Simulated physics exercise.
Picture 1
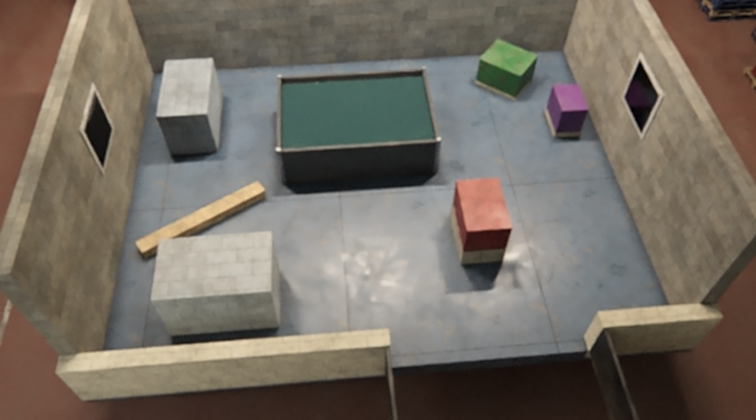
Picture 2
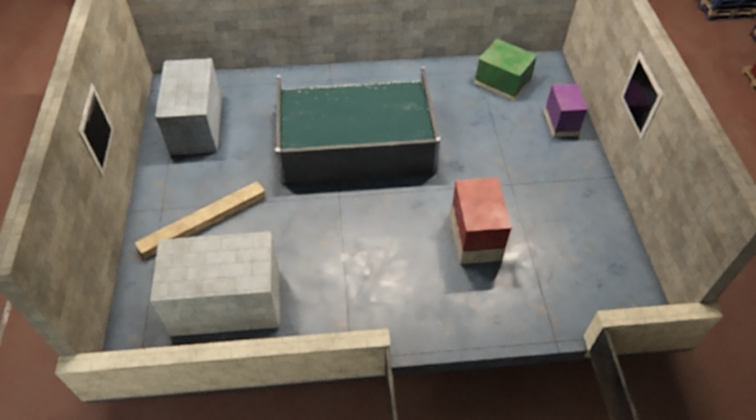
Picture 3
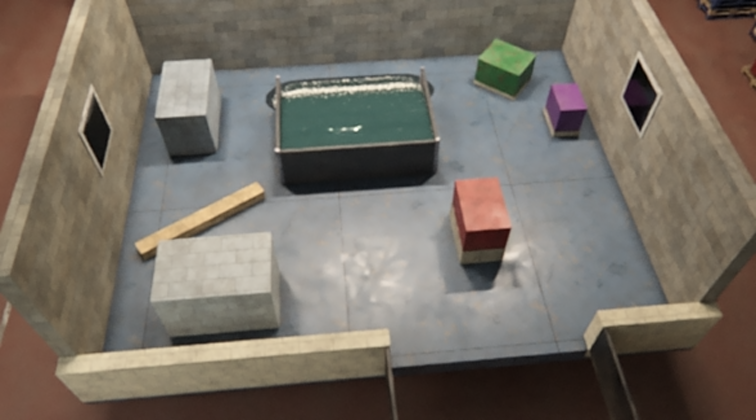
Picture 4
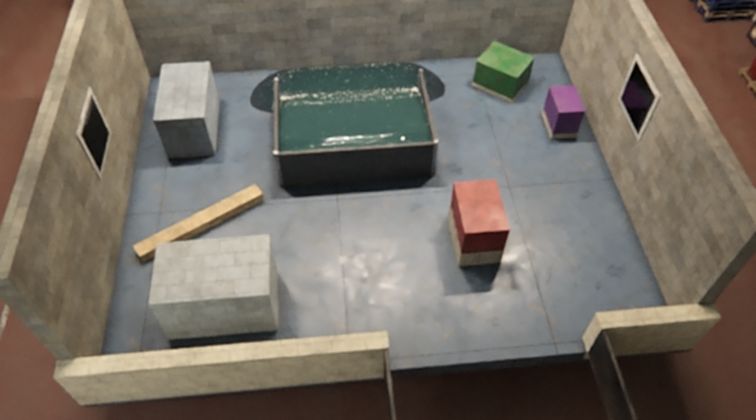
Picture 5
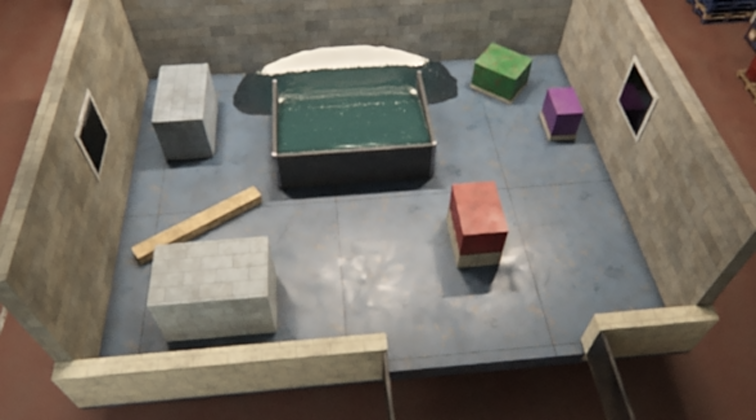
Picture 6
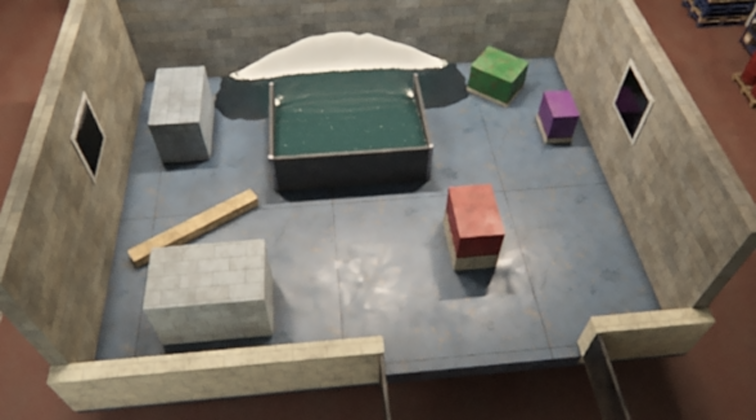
At the start, a dark tank of green water sits whole and still on a walled workshop floor among grey, red, green and purple blocks. Its far side opens, and water pours out, spreading behind it to both sides, then a white, foamy band rises along the back wall while the blocks stay put.
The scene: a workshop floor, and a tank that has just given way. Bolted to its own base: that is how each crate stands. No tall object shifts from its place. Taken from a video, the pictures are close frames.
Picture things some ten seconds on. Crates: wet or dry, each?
In order: The purple crate is within reach, the red crate is out of reach, the green crate is within reach.
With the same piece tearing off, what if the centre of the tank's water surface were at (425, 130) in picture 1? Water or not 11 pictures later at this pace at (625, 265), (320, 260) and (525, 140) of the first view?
Results in order - left untouched, left untouched, swamped.
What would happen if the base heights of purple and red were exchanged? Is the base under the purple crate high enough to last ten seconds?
Looks like the purple crate comes through fine.
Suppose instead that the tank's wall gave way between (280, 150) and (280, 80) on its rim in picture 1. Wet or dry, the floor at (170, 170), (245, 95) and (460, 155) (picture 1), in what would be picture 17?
Sodden, then sodden, then spared.
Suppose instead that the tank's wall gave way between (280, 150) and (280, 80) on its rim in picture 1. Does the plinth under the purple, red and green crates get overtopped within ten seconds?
Here goes: Purple crate - left alone; red crate - left alone; green crate - hit.
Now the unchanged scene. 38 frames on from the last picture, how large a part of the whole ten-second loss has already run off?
Approximately 5 in a hundred, I think.
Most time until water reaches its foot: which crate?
The one in red, I reckon.
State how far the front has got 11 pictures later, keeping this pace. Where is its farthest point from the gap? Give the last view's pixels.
The front should reach about (549, 62).
A moment on, water covers 15 % of the floor; the purple crate not reached, the red crate not reached, the green crate water round its plinth.
Next, water covers 25 % of the floor; the purple crate not reached, the red crate not reached, the green crate water round its plinth.
Then, water covers 50 % of the floor; the purple crate water round its plinth, the red crate water round its plinth, the green crate water round its plinth.
Later, water covers 80 % of the floor; the purple crate water round its plinth, the red crate water round its plinth, the green crate water round its plinth.
In the end, water covers 100 % of the floor; the purple crate was topped, the red crate stayed above the water, the green crate was topped.
